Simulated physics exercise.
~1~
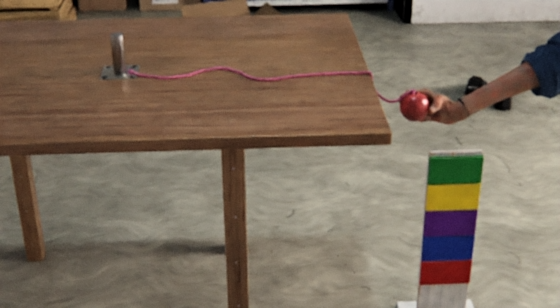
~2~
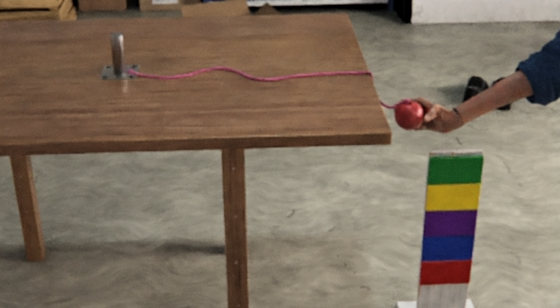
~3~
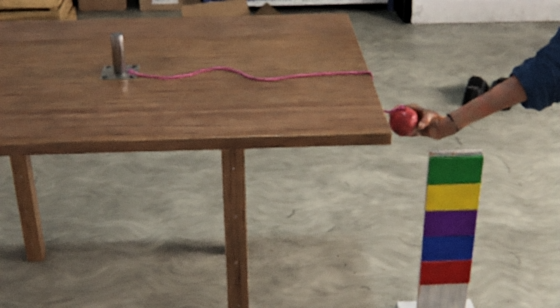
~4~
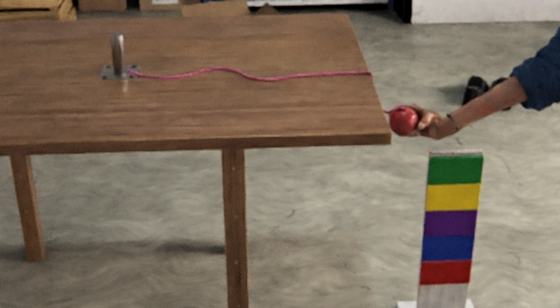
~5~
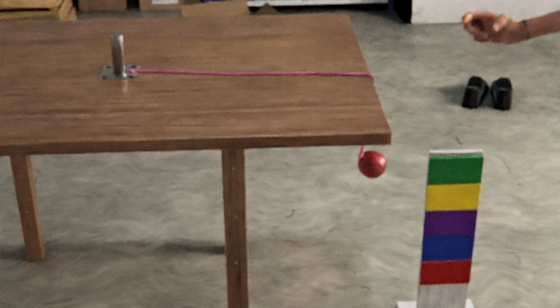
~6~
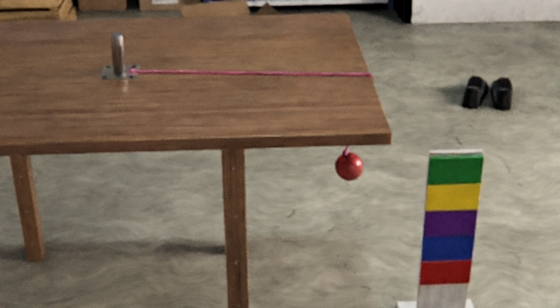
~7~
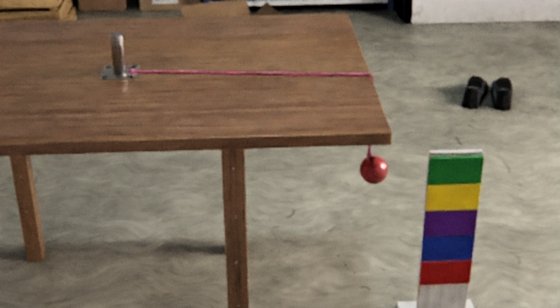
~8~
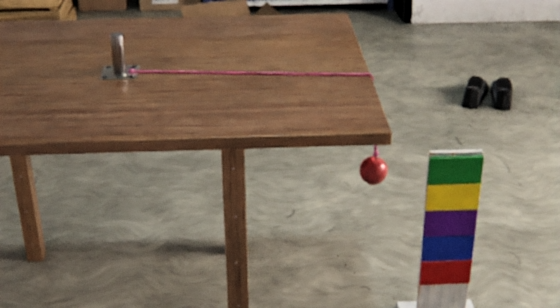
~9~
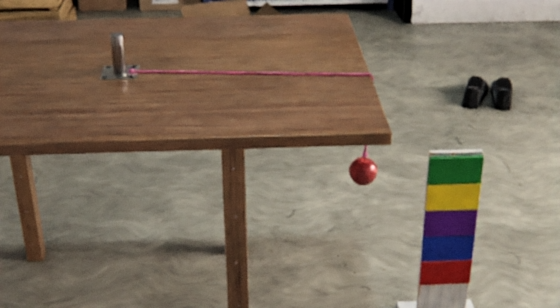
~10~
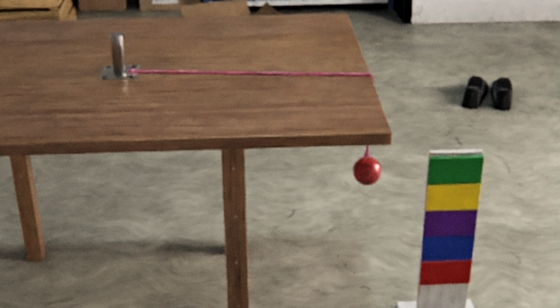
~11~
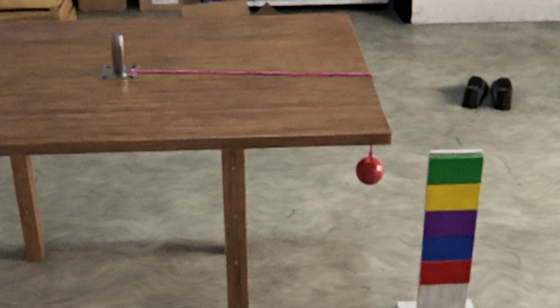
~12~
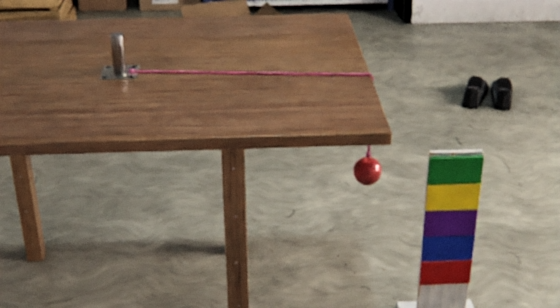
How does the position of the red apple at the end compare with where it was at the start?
At the start the apple was held in a hand just to the right of the table's edge. By the end it was lower and farther left, hanging from the cord just below the table's edge.
